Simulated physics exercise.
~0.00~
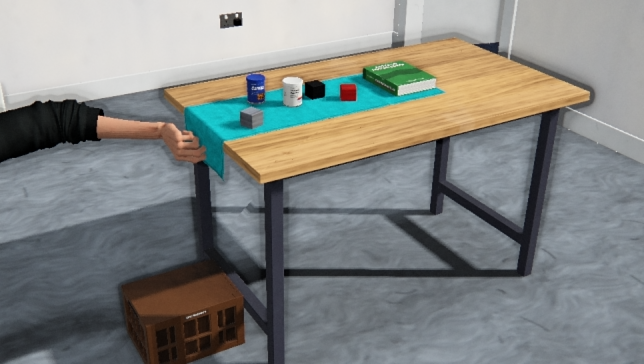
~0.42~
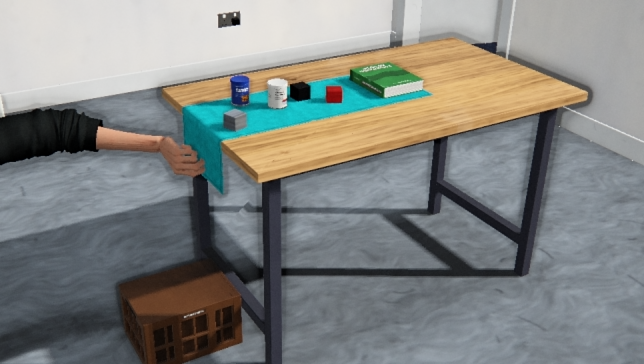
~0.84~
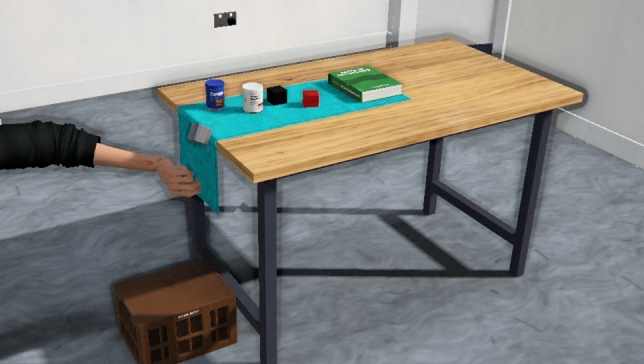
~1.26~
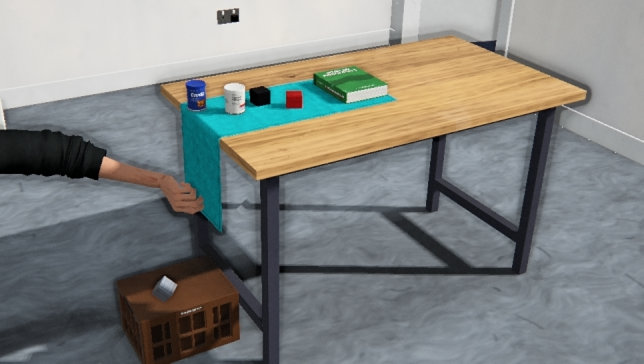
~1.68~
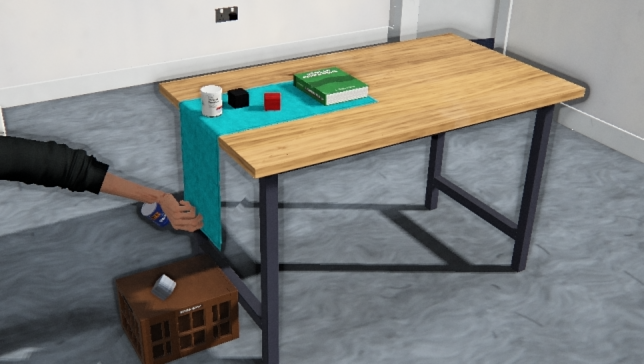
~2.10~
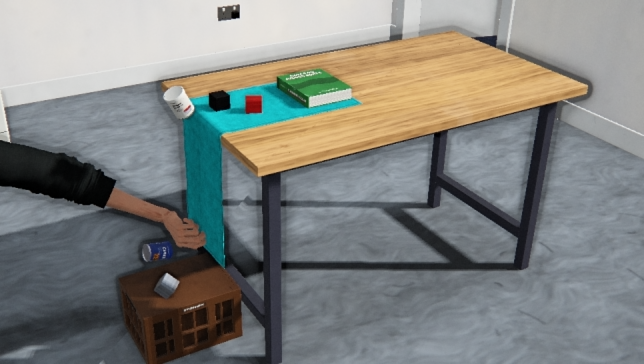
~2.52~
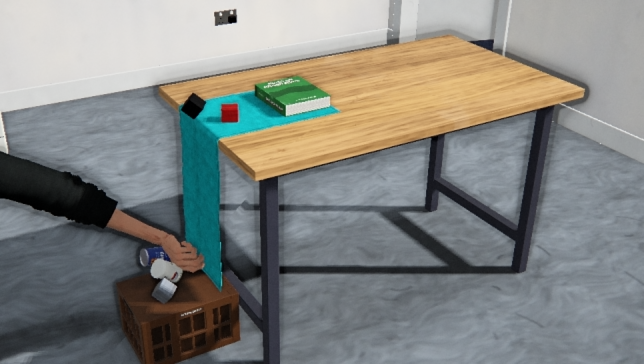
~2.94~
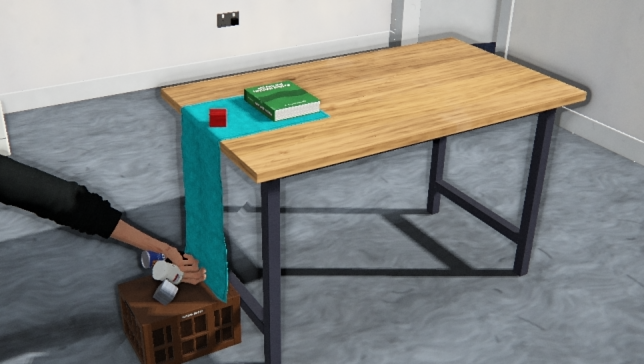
An arm in a black sleeve reaches in from the left and grips the hanging end of a turquoise cloth on a wooden table, seen from slightly above in a grey-floored room. On the cloth sit a grey cube, a blue can, a white can, a black cube, a red cube and a green book, with a brown crate below. As the hand draws the cloth down, the grey cube tips off onto the crate. The blue can drops next, then the white can, and finally the black cube. The red cube and book remain on the table.
